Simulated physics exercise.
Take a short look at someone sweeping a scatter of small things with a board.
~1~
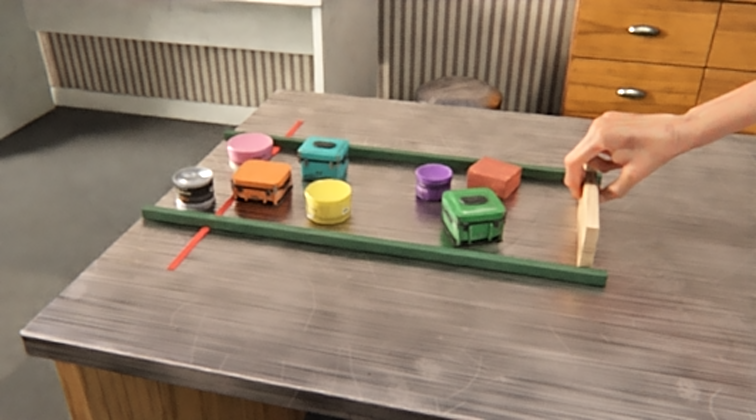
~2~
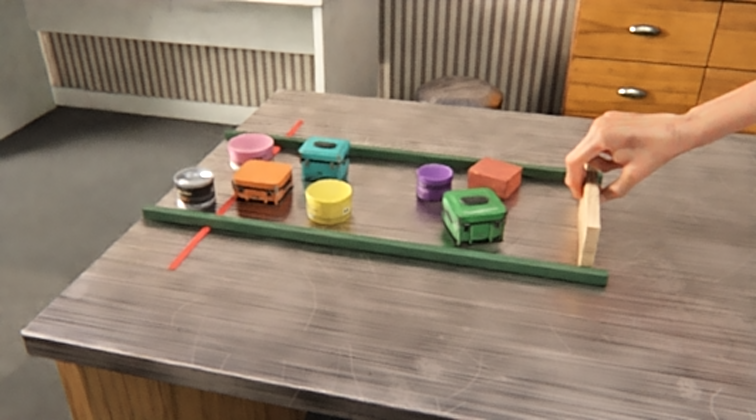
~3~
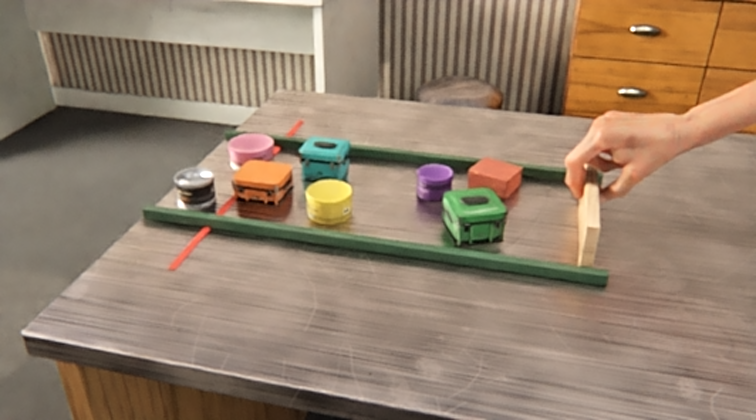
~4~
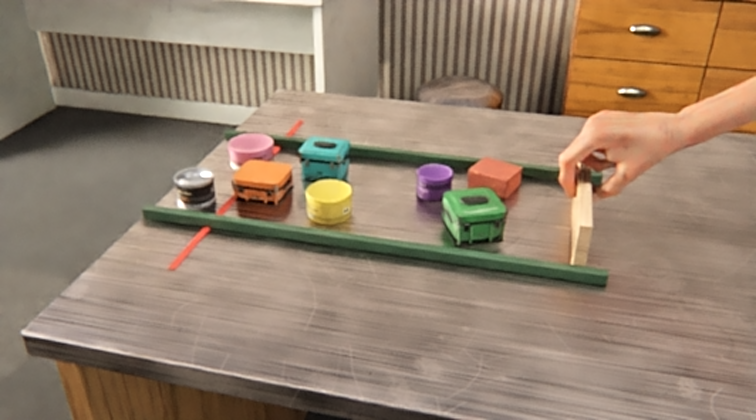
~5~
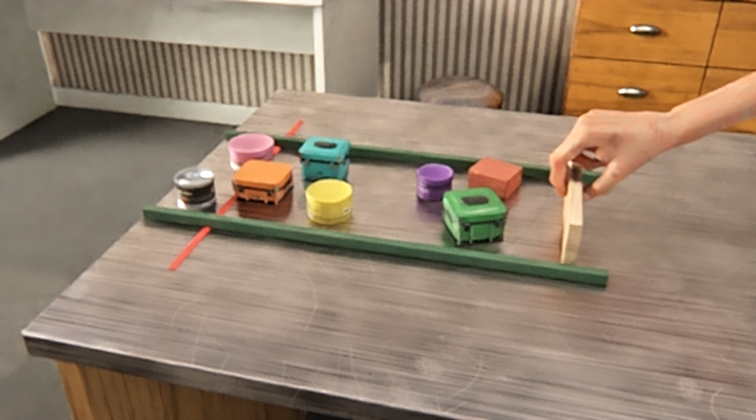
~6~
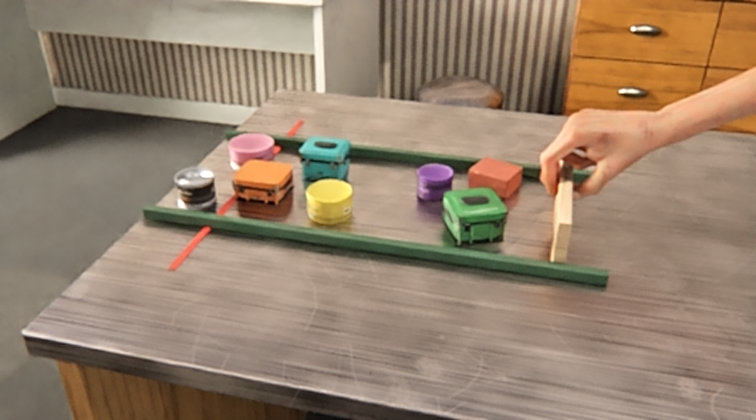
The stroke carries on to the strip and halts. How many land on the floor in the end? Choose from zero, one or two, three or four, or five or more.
In the end, three or four land there.
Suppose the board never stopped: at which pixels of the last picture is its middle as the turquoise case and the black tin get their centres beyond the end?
Near (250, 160), then near (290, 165).
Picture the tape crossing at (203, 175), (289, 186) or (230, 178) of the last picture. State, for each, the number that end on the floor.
Going through them in order, you'd see 7, 0 and 5.
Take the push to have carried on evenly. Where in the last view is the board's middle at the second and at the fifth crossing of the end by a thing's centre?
(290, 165), later (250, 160).
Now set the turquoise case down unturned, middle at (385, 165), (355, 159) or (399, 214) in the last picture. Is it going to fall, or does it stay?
Going through them in turn, the case sits tight, then sits tight, then sits tight.
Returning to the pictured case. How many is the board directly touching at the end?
The count comes out at 3.
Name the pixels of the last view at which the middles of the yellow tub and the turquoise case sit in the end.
Final positions - yellow tub around (165, 184), turquoise case around (207, 144).
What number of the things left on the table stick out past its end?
2, I think.
Early on, none off yet; black tin at rest near (196, 188); pink tin at rest near (252, 152); orange case at rest near (264, 183).
A while later, none off yet; black tin at rest near (196, 188); pink tin at rest near (252, 152); orange case moving near (261, 182).
Further along, none off yet; black tin travelled a little near (175, 186); pink tin travelled about its own width near (214, 147); orange case travelled about its own width near (208, 169).
Finally, the number that fall off is three or four; lost, orange case, pink tin and black tin.
